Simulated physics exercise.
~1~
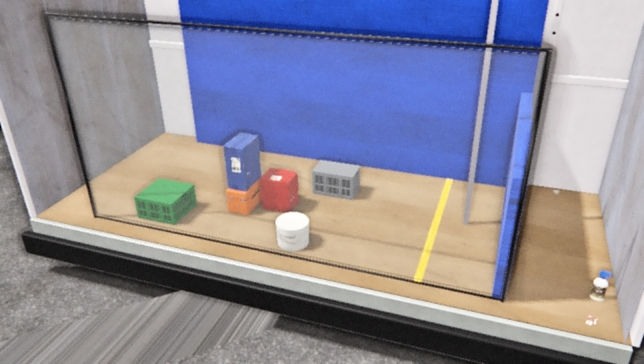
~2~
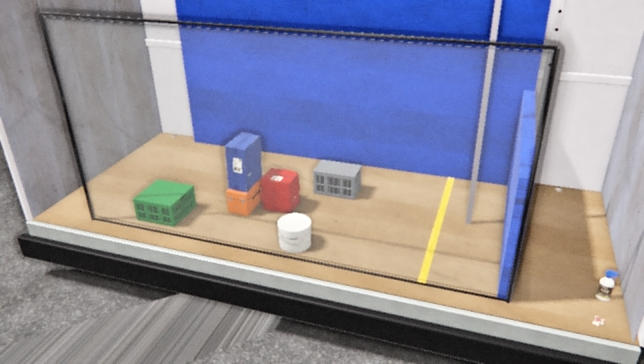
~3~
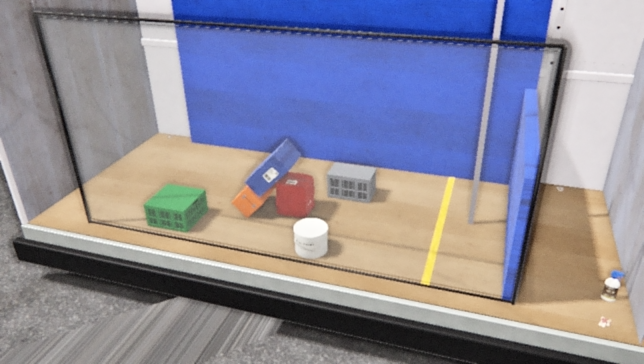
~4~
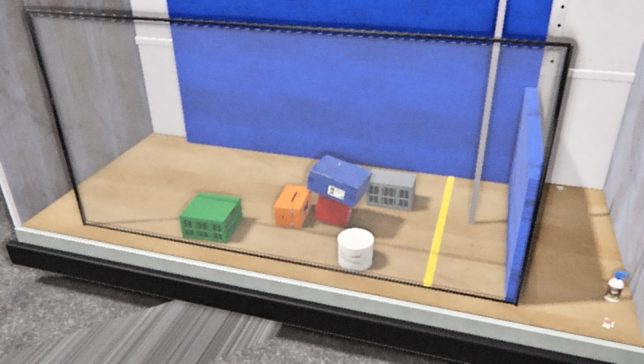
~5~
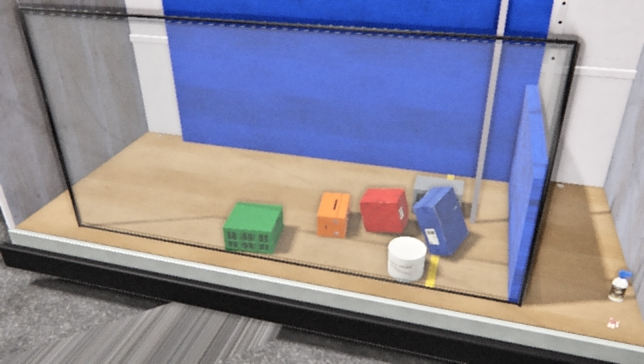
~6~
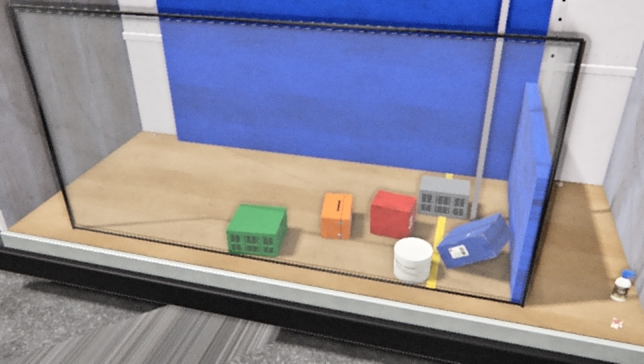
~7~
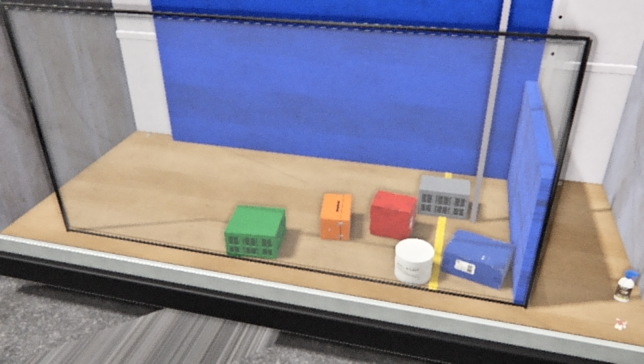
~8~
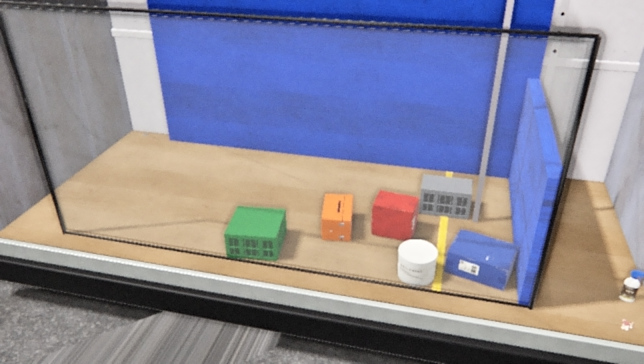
At the start, a blue pack stands on an orange toolbox behind a clear panel, with a red pack, a white bucket and green and grey crates nearby on a wooden floor. The objects begin shifting right, and the blue pack and toolbox tip toward the red pack. The blue pack rides over the red one as everything keeps moving right. It then drops off the far side and tumbles across the yellow line. Finally it lies on its side near the blue end wall, while the toolbox, red pack, green crate and bucket rest short of the line.
